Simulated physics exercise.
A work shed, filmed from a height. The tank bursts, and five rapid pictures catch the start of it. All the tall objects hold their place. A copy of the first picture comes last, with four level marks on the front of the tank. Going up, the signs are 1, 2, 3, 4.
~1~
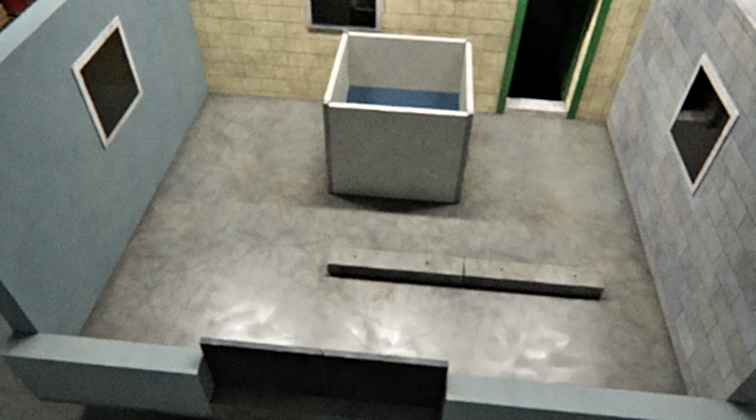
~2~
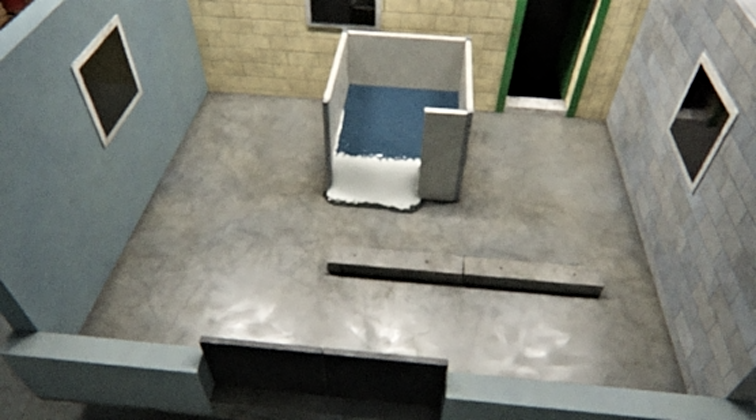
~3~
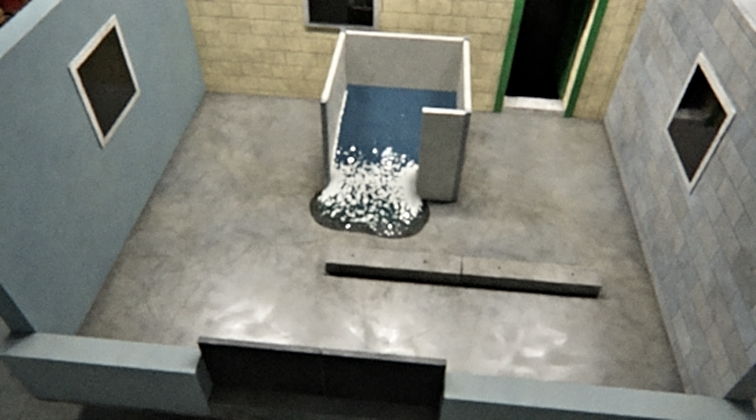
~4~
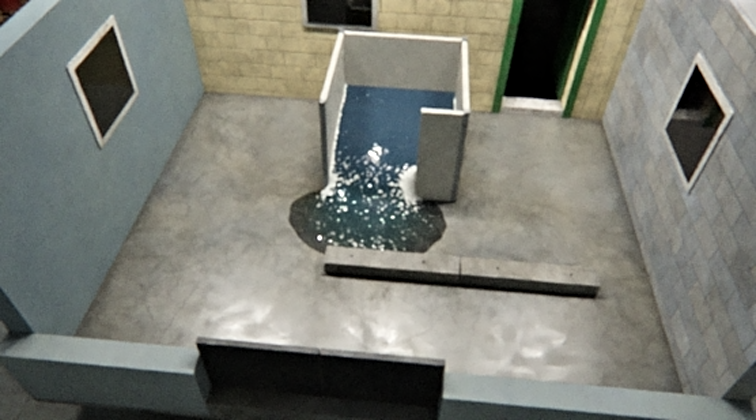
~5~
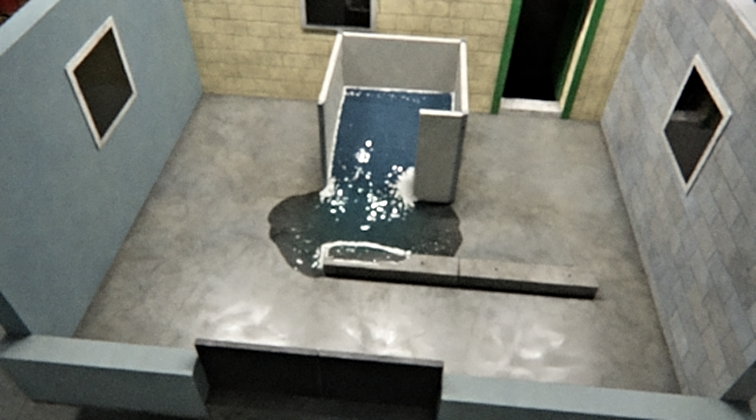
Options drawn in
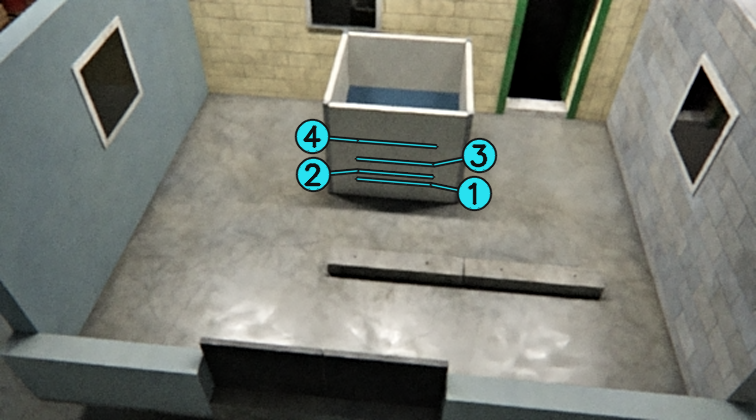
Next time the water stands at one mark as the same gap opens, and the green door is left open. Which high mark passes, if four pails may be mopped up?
4 will do.
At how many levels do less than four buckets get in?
All four.
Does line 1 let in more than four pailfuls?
No, that is safe.
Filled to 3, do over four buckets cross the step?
No, that is safe.
On the marked copy, 1 at (394, 181); 2 at (394, 173); 3 at (395, 161); 4 at (396, 143); from the bottom up 1, 2, 3, 4.
If 1 is chosen, nothing gets over.
If 2 is chosen, nothing gets over.
If 3 is chosen, nothing gets over.
If 4 is chosen, a splash gets over, under a bucket.
